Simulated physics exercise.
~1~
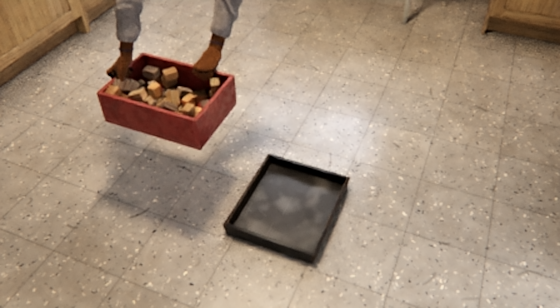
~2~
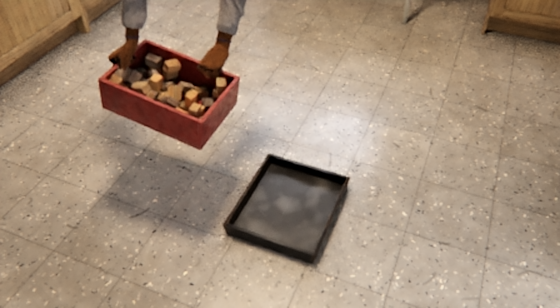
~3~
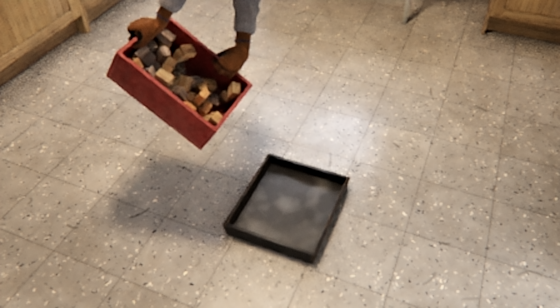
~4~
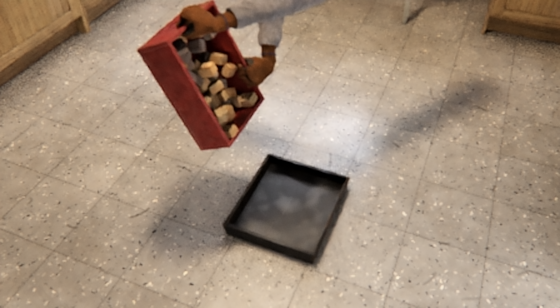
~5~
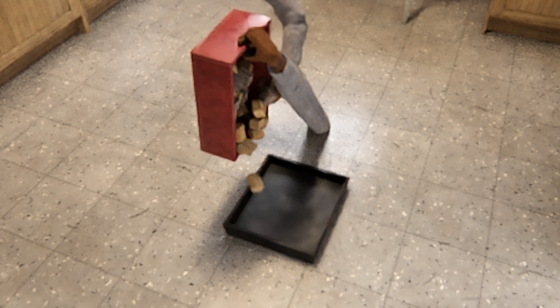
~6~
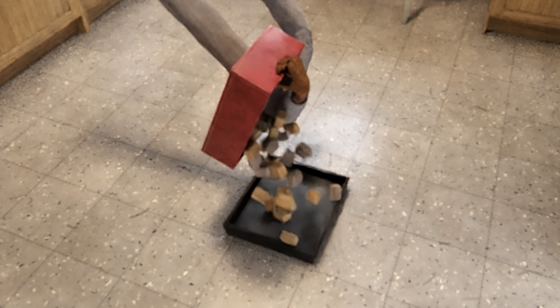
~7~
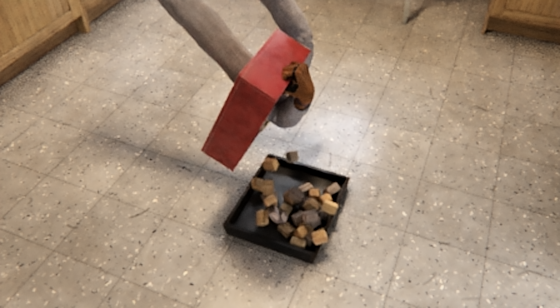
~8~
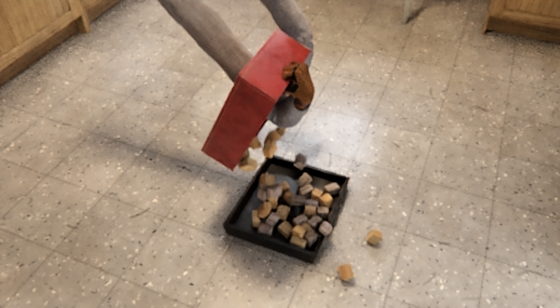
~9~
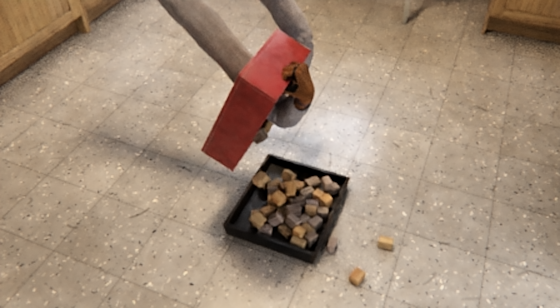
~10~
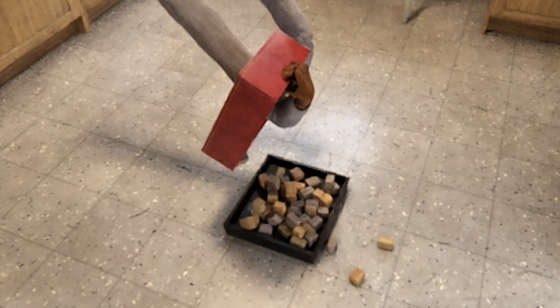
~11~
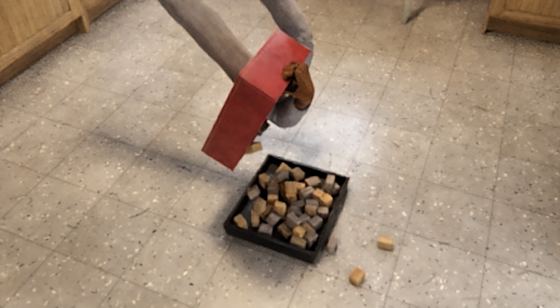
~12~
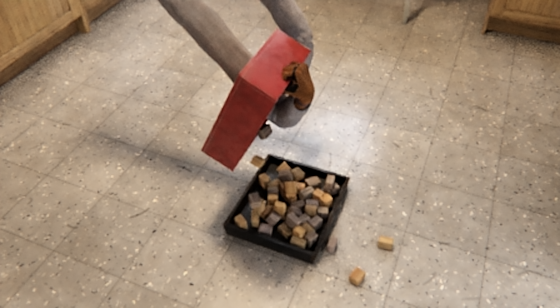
Speckled tiled floor, two hands tipping a red box of wooden blocks into a black tray, most landing inside, a few outside.
